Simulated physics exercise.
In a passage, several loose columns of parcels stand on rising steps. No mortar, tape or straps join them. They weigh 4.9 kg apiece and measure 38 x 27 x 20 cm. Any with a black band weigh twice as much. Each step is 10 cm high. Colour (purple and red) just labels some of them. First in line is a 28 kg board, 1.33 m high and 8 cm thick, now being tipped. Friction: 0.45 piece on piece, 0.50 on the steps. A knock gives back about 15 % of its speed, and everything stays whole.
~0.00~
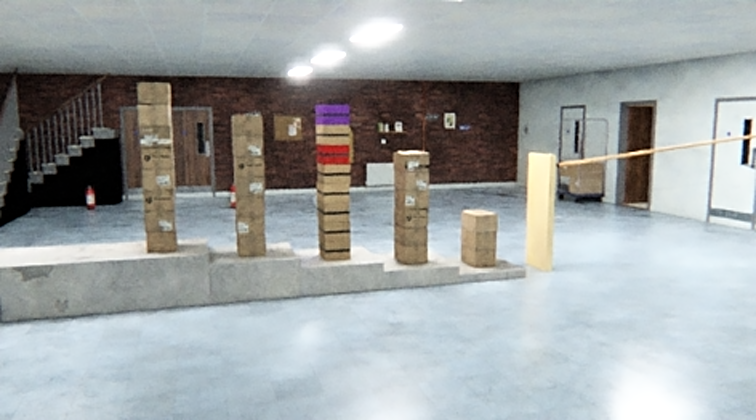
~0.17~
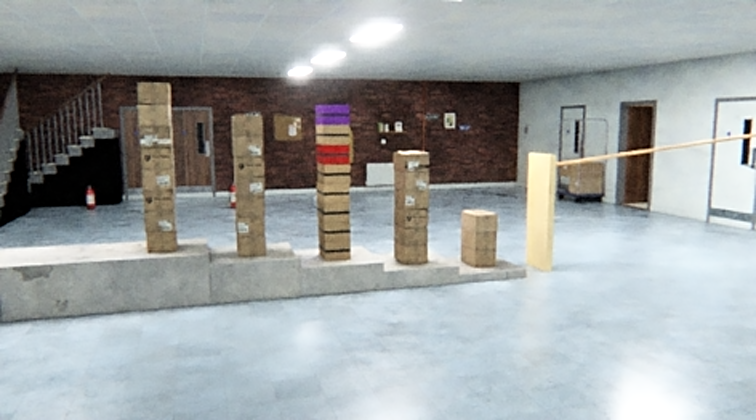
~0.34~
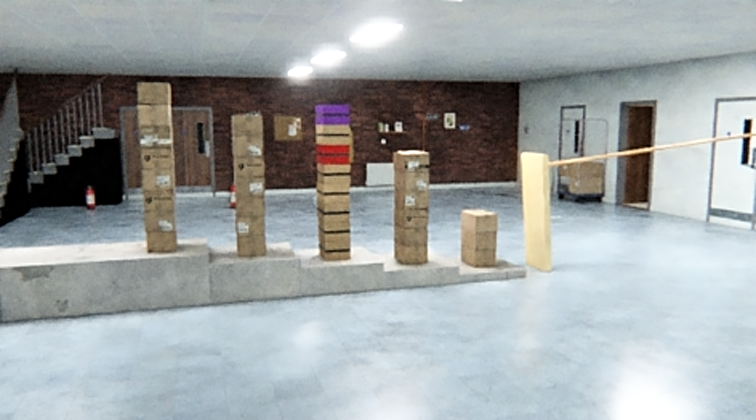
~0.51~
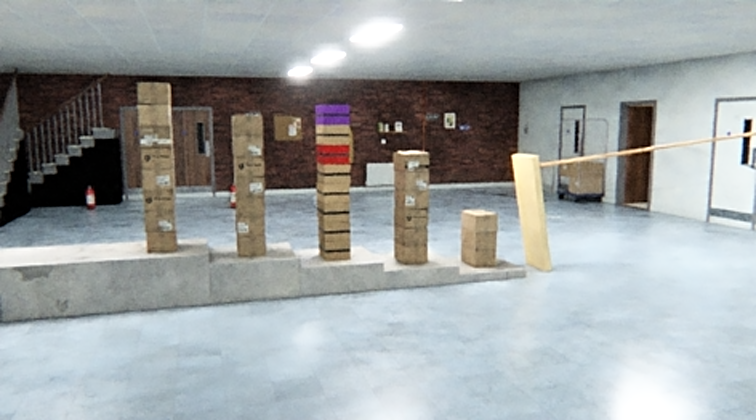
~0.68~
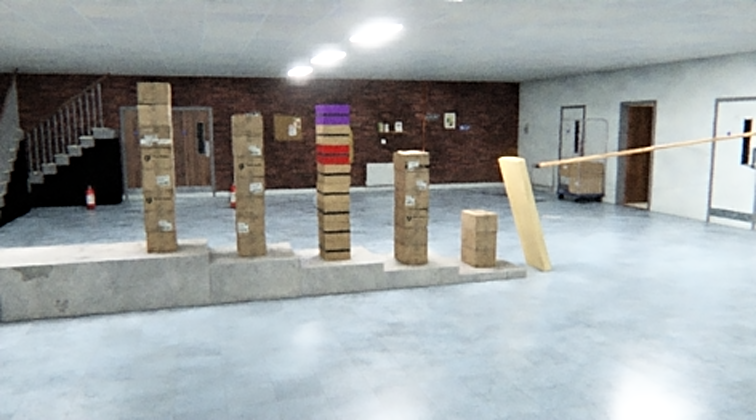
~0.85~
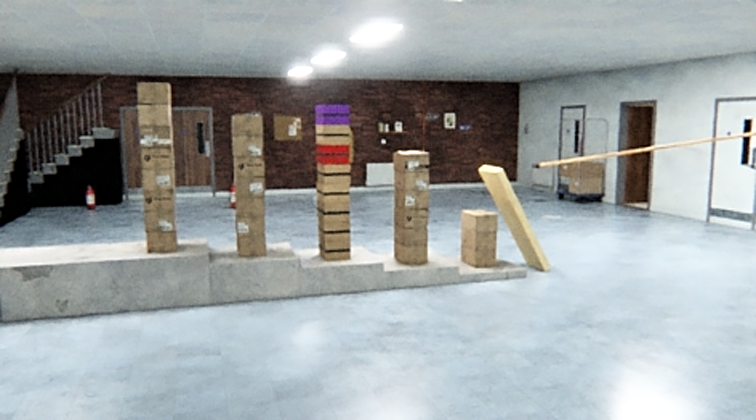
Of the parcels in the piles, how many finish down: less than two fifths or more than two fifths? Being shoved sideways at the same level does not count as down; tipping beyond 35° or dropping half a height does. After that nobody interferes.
The part is less than two fifths.
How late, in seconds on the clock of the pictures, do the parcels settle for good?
At about 2.0 s.
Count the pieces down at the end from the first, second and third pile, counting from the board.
First 3, second 0, third 0.
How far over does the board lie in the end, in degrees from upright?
About 65°.
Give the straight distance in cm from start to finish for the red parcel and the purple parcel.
Moved: Red 0, purple 0.
Around 0.98 s, board 42° from upright; none of the 32 parcels down.
Around 1.36 s, board 47° from upright; none of the 32 parcels down, 3 disturbed.
Around 1.58 s, board 56° from upright; none of the 32 parcels down, 3 disturbed.
Around 1.72 s, board 63° from upright; 3 of the 32 parcels down.
Finally (2.2 s), board 63° from upright; 3 of the 32 parcels down; purple parcel unmoved; red parcel unmoved. That is 9 per cent. Seen by the last camera, middles, purple parcel near (332, 115), red parcel near (333, 154).
